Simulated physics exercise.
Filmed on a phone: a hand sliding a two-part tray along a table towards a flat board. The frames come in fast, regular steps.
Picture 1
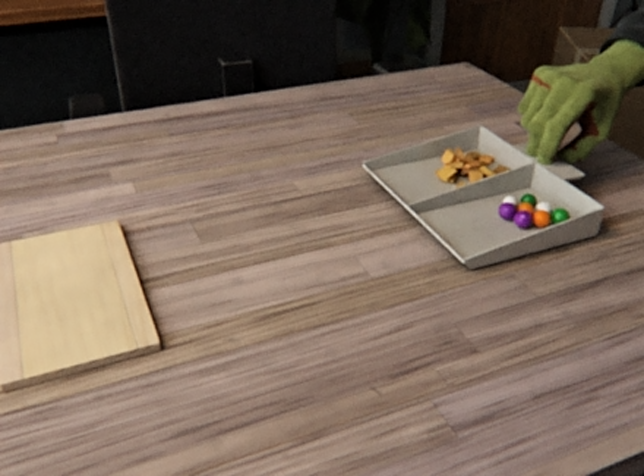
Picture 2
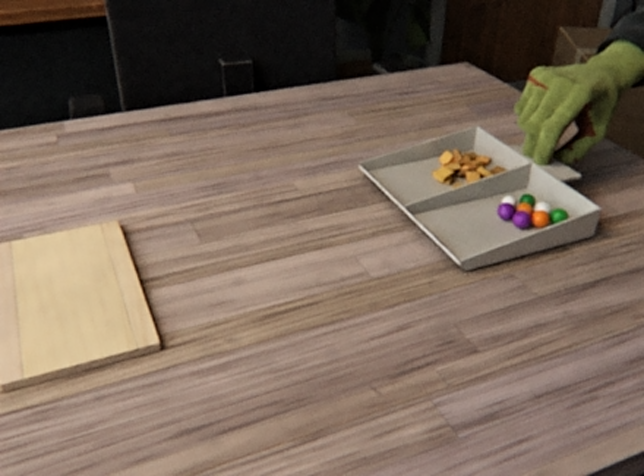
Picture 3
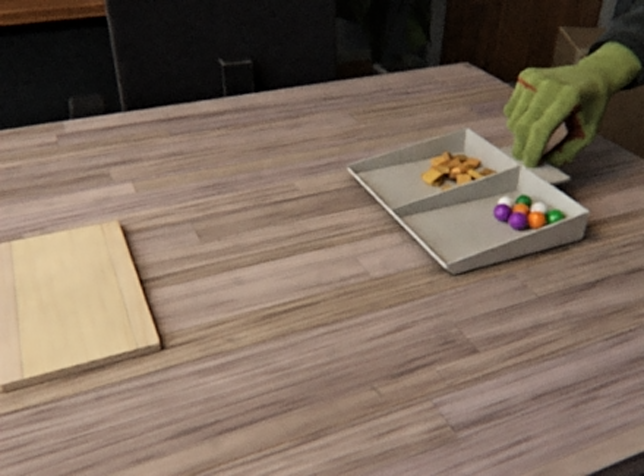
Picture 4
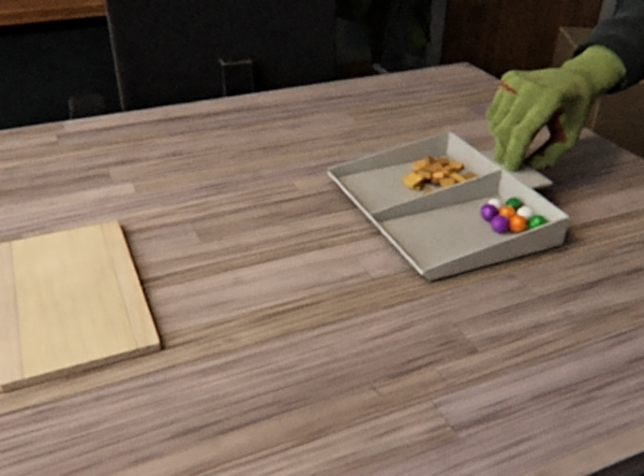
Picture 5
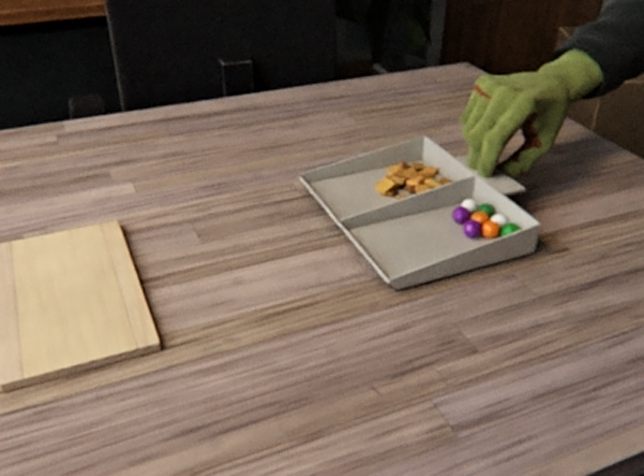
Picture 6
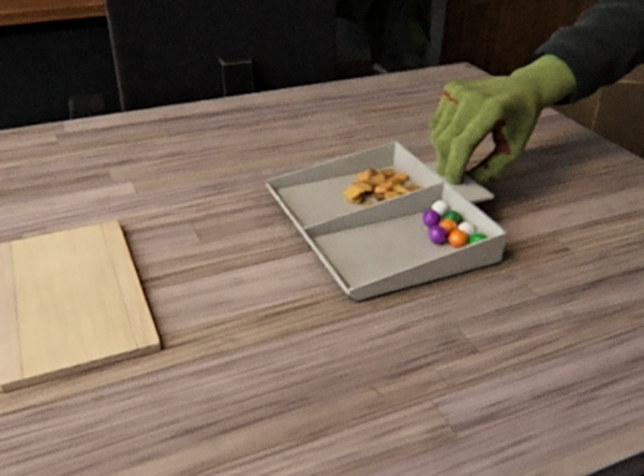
On a wood-plank table, a green-gloved hand grips the end of a light two-part tray holding small tan pieces and colourful balls, then slides it leftward, slowly at first and then faster, towards a flat pale board.
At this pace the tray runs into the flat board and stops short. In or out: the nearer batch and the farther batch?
In the end the nearer batch loses pieces over the front, and the farther batch remains inside.
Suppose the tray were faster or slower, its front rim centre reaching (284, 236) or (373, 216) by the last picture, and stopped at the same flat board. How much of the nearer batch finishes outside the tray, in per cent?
First some 50, then 0 per cent.
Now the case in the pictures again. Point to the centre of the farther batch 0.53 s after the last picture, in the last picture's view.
Around (166, 233).
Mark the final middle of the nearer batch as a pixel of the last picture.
Close to (124, 294).
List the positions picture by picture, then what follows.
In the first frame, front rim near (408, 208), at rest; flat board near (75, 323); nearer batch near (526, 211), a few glass marbles; farther batch near (468, 165), a few cereal squares.
In the second frame, front rim near (404, 209), hardly any of the way covered; farther batch near (465, 165).
In the third frame, front rim near (391, 212), a little of the way covered; nearer batch near (521, 212).
In the fourth frame, front rim near (370, 217), a little of the way covered; farther batch near (437, 171).
In the fifth frame, front rim near (339, 224), near a quarter of the way covered; nearer batch near (481, 220).
In the sixth frame, front rim near (303, 232), near half of the way covered; flat board near (75, 323); nearer batch near (449, 228); farther batch near (379, 183).
Then, 0.11 s on from there, tray still sliding, front rim near (227, 249); nearer batch all inside; farther batch all inside.
Then, 0.32 s on from there, tray stopped at the flat board; nearer batch all inside, moved towards the front rim; farther batch all inside, moved towards the front rim.
Then, 0.53 s on from there, tray stopped at the flat board; nearer batch near a third out of the tray; farther batch all inside, moved towards the front rim.
In the end, tray stopped at the flat board; nearer batch near half out of the tray; farther batch all inside, moved towards the front rim.
